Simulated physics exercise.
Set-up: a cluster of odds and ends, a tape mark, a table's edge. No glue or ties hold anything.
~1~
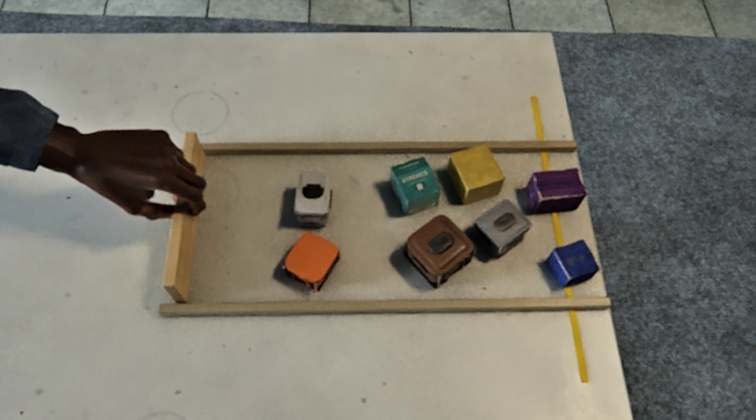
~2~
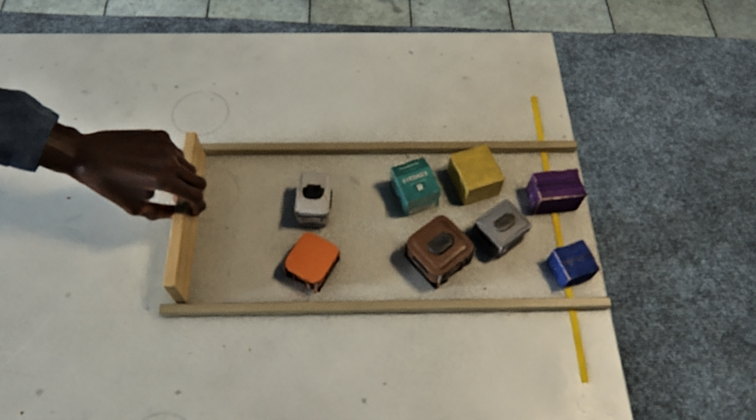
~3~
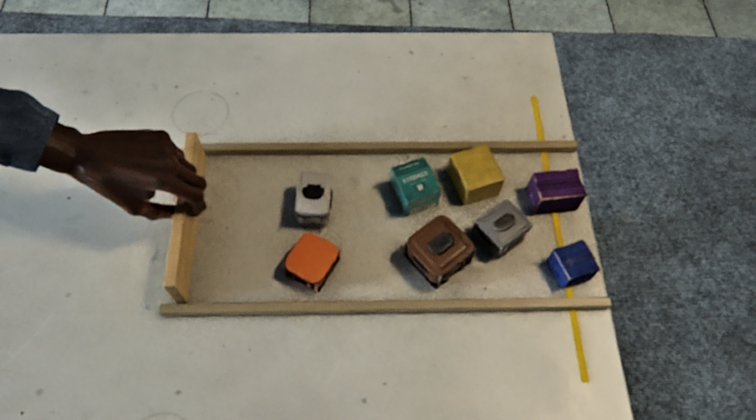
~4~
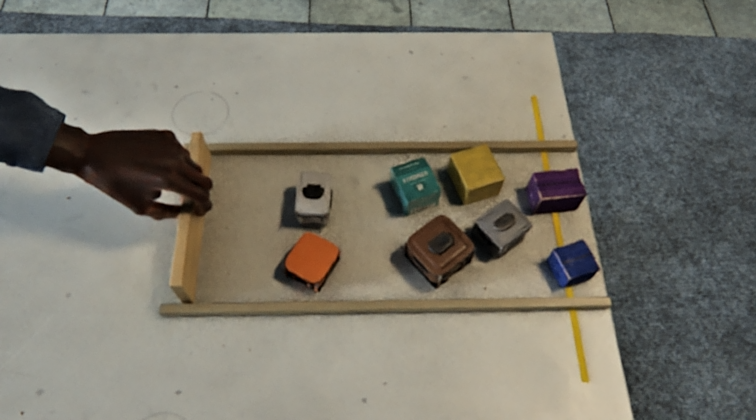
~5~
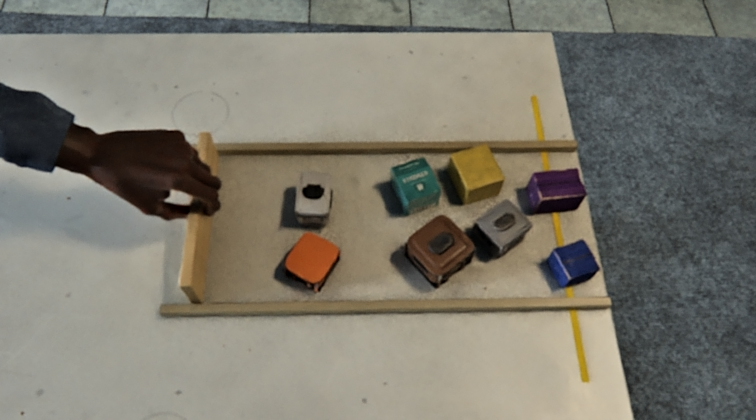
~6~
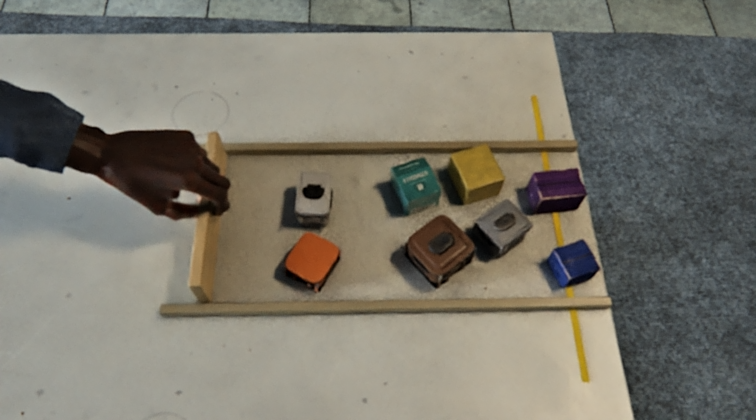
A hand slides a wooden board slightly right between two rails, toward several unmoving blocks.
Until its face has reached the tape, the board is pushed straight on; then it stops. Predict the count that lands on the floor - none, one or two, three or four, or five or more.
No fewer than five go over.
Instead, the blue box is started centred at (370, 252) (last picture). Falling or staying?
Here the blue box winds up off.
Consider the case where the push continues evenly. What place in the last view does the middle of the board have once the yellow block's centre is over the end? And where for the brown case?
I reckon its middle sits around (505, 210) and then around (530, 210).
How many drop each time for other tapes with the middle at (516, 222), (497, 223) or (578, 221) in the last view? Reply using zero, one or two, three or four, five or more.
In that order: Either three or four; either one or two; five or over.
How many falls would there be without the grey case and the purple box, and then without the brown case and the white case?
Going first to second: 4 and 4.
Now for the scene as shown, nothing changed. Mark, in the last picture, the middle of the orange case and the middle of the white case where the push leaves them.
In the last picture the orange case sits at (584, 250) while the white case sits at (572, 196).
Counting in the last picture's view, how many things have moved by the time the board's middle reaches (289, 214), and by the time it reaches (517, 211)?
The first number is 1, the next one 8.
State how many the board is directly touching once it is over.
It's 2.
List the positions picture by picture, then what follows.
Blue box (573, 264); purple box (555, 191); grey case (501, 229); board (186, 215); tape (556, 222), in the first picture.
Purple box (555, 192); board (186, 215), in the second picture.
Grey case (501, 229); orange case (313, 262), in the third picture.
Blue box (573, 264); turquoise box (415, 186), in the fourth picture.
Purple box (556, 191); white case (315, 199), in the fifth picture.
Blue box (573, 264); purple box (556, 191); grey case (501, 229); board (209, 215); tape (557, 222), in the sixth picture.
Soon after, none off yet; blue box at rest near (573, 264); purple box at rest near (556, 191); grey case at rest near (501, 229).
Then, none off yet; blue box moving near (581, 263); purple box moved about its own width near (585, 187); grey case moved about its own width near (551, 215).
At rest, the number that fall off is five or more; fallen, turquoise box, brown case, yellow block, grey case, purple box and blue box.
